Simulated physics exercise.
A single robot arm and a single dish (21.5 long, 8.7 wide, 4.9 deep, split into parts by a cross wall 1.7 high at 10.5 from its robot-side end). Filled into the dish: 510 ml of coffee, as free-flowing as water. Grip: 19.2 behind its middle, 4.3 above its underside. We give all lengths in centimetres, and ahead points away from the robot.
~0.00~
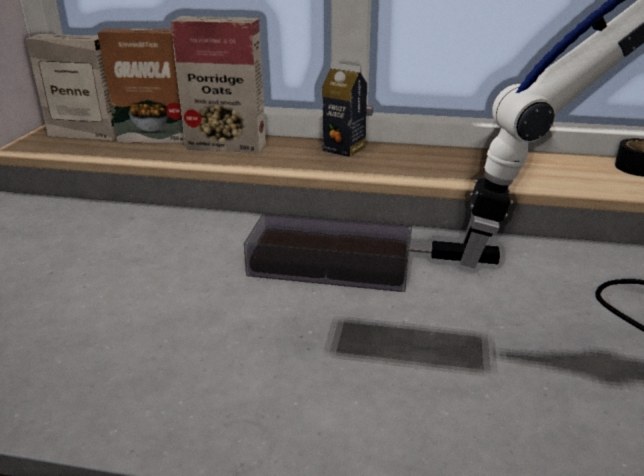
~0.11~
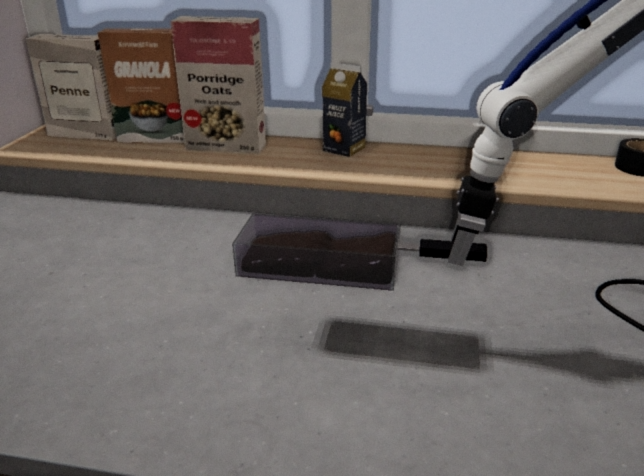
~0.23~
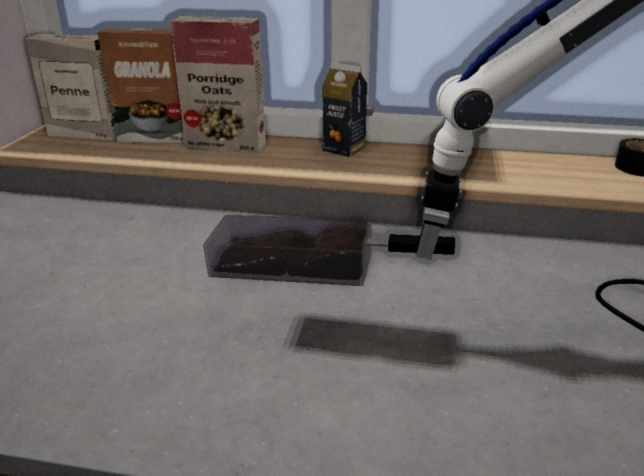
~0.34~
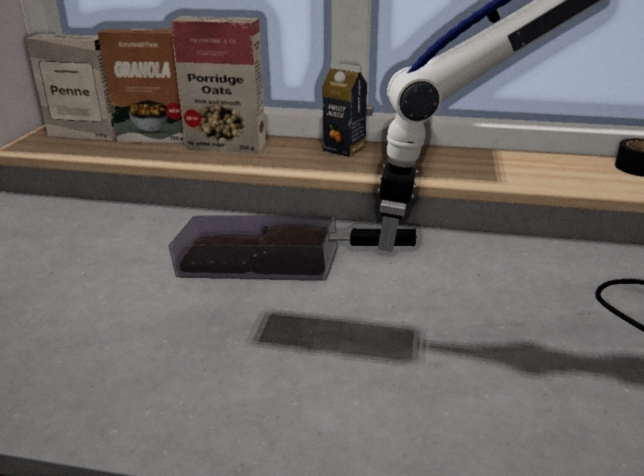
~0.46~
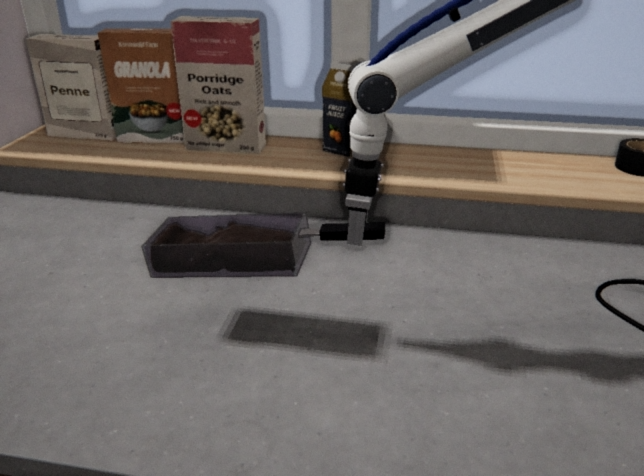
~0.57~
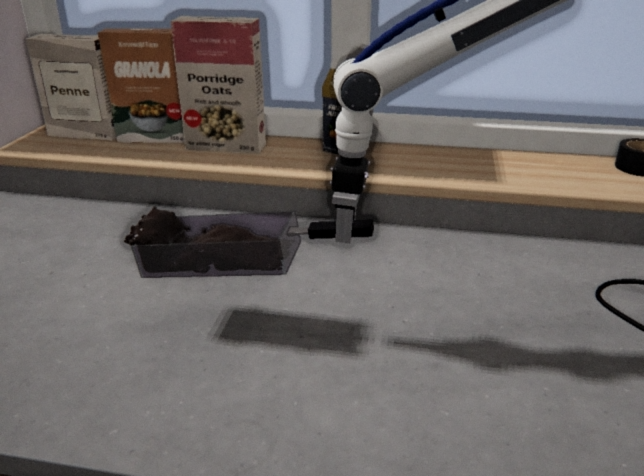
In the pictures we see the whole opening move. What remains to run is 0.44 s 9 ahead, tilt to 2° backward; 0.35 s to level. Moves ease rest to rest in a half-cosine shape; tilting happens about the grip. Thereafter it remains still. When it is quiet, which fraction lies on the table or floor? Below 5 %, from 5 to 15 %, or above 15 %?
From 5 to 15 %.
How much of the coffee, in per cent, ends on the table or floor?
I reckon close to 8 in a hundred.
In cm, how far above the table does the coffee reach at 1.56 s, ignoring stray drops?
Up to 18 cm.
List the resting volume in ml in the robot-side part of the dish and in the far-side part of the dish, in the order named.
About 230 ml and 240 ml, in that order.
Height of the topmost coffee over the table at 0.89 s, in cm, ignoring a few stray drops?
The top of the liquid sits around 18 cm above the table.
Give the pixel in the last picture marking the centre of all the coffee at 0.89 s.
I'd put it somewhere near (168, 228).
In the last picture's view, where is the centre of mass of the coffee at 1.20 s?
The centre lands around (152, 226) in the last view.
After 0.89 s, level, liquid up to 19 above the table; 245 ml in the far-side part, 220 ml in the robot-side part, 45 ml on the table or floor.
After 1.20 s, level, liquid up to 19 above the table; 270 ml in the far-side part, 190 ml in the robot-side part, 45 ml on the table or floor.
After 1.56 s, level, liquid up to 18 above the table; 235 ml in the robot-side part, 225 ml in the far-side part, 45 ml on the table or floor.
After 2.36 s, level, liquid up to 18 above the table; 235 ml in the far-side part, 225 ml in the robot-side part, 45 ml on the table or floor.
At rest, 235 ml in the far-side part, 225 ml in the robot-side part, 45 ml on the table or floor. That is 9 % on the table or floor.
